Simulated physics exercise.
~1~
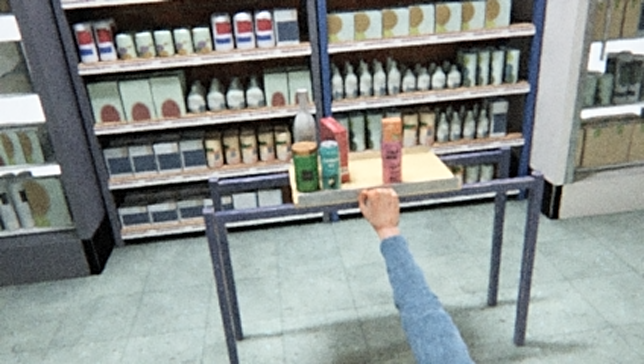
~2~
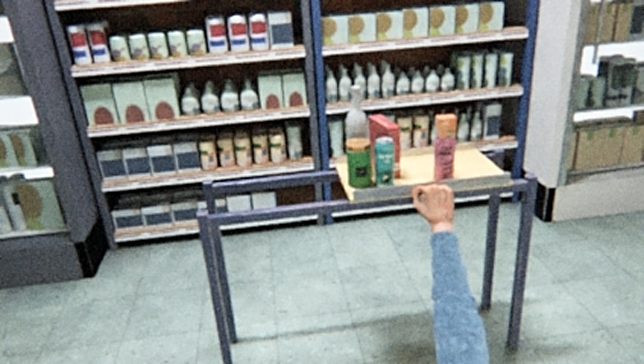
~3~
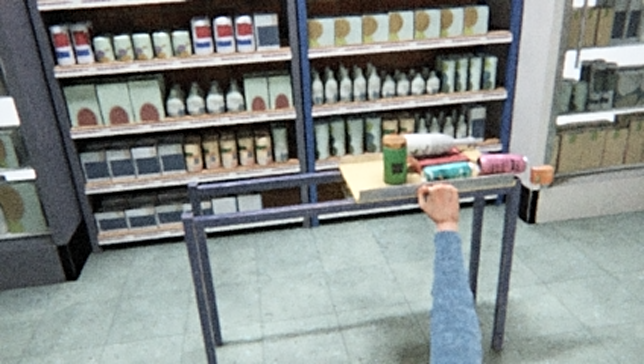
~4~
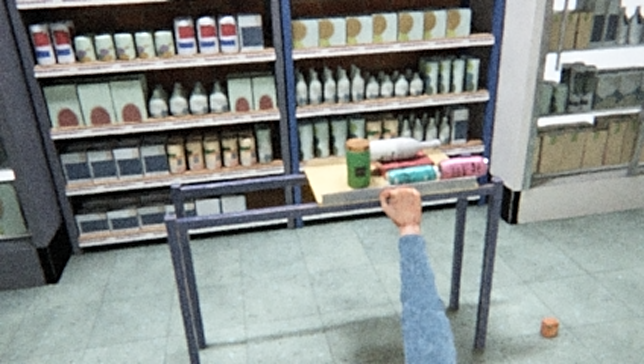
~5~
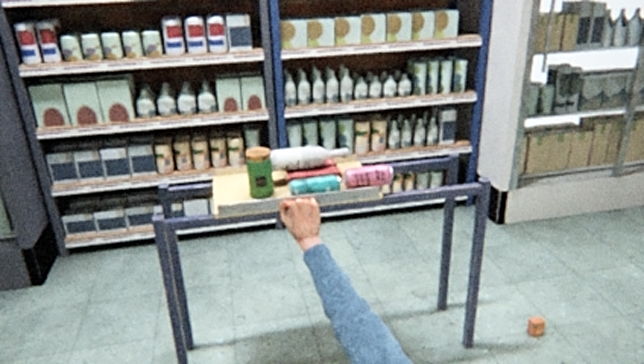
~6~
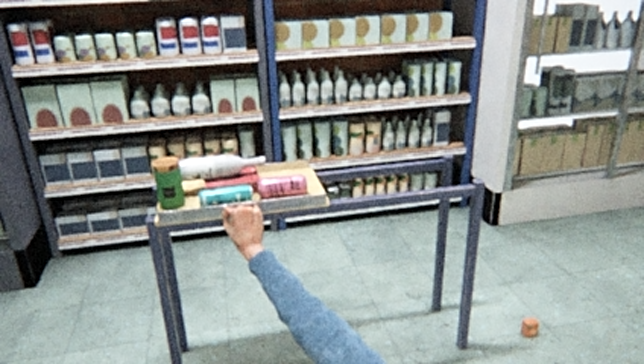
In a shop aisle with stocked shelves behind, seen from slightly above, a blue-sleeved hand holds the front edge of a pale tray on a dark blue frame. A green jar stands at the left, near a white bottle, a red packet and a turquoise can, with a small orange carton atop a pink can at the right. The hand slides the tray right, and the bottle, packet and both cans topple while the carton drops to the floor. The tray then travels back to the left as the view pans slightly right. The green jar stays upright beside the four fallen items.
